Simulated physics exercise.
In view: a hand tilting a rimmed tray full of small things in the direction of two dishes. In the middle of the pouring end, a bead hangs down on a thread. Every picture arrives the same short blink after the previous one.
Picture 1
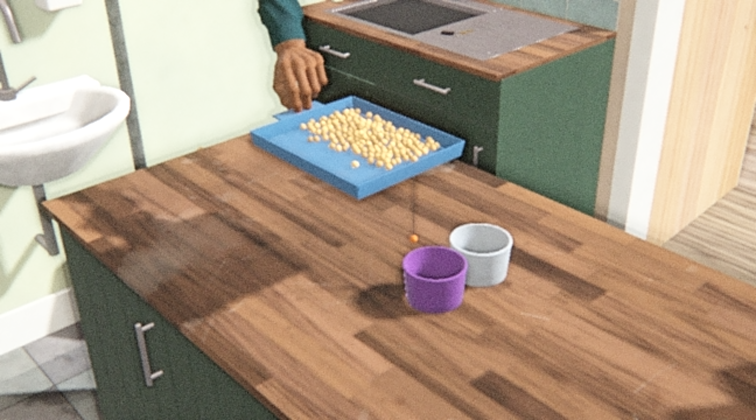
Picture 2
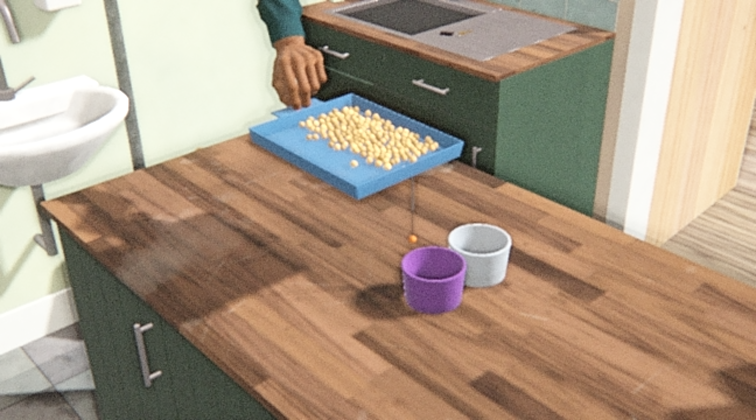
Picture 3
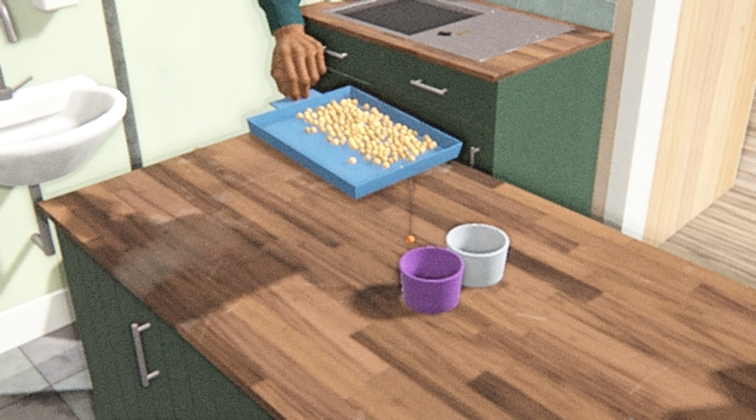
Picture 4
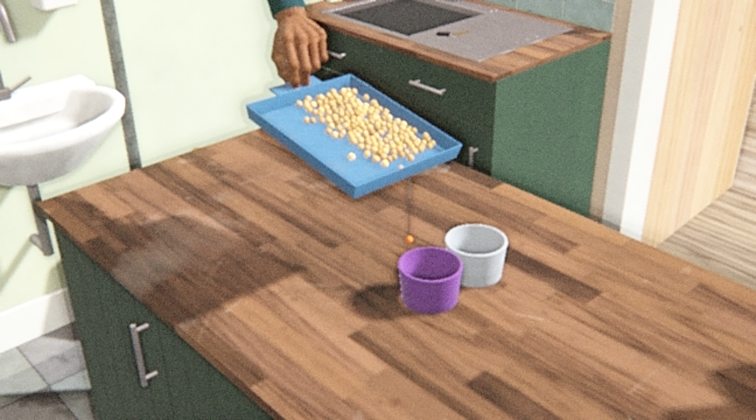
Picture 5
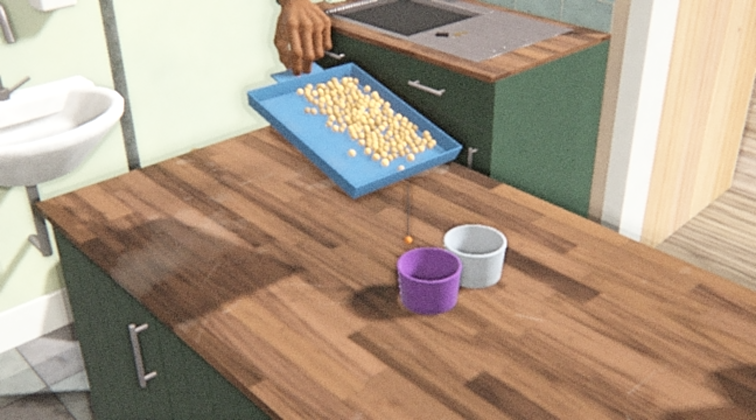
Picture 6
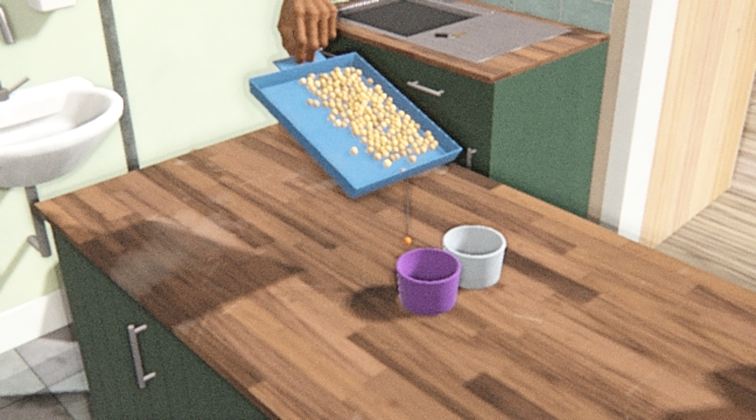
A hand lifts the back of a blue rimmed tray of dried chickpeas, tilting it gradually more steeply above a wooden counter, while the chickpeas shift little and a hanging bead, a purple dish and a pale grey dish stay nearly still.
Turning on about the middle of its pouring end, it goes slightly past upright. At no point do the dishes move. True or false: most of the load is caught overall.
True.
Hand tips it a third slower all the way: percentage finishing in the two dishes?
It would come out near 80 per cent.
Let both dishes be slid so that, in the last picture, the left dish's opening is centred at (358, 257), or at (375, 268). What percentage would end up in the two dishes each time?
Close to 0 in a hundred, then close to 10 in a hundred.
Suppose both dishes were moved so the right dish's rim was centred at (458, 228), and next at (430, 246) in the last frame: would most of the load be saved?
For the earlier try a smaller portion is kept, for the later one a smaller portion.
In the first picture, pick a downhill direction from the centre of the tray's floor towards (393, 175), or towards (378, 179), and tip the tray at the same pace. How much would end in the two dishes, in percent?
The first comes to 50 %, while the second comes to 20 %.
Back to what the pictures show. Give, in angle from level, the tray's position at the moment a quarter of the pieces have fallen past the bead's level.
Roughly 105 degrees of turn.
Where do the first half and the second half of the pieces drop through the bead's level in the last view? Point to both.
About (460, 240) to begin with, then about (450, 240).
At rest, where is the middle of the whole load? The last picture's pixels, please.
The centre ends up roughly at (463, 278).
Shortly afterwards, tray tipped steeply; all but a few on the tray; only a few in the right dish; a little in the air.
Next, tray tipped past a quarter turn; near half on the tray; a little in the left dish; near a quarter in the right dish; a little outside both; near a quarter in the air.
Some moments later, tray tipped past a quarter turn; near a third in the left dish; near half in the right dish; near a quarter outside both.
In the end, tray tipped past a quarter turn; near a third in the left dish; near half in the right dish; near a quarter outside both.
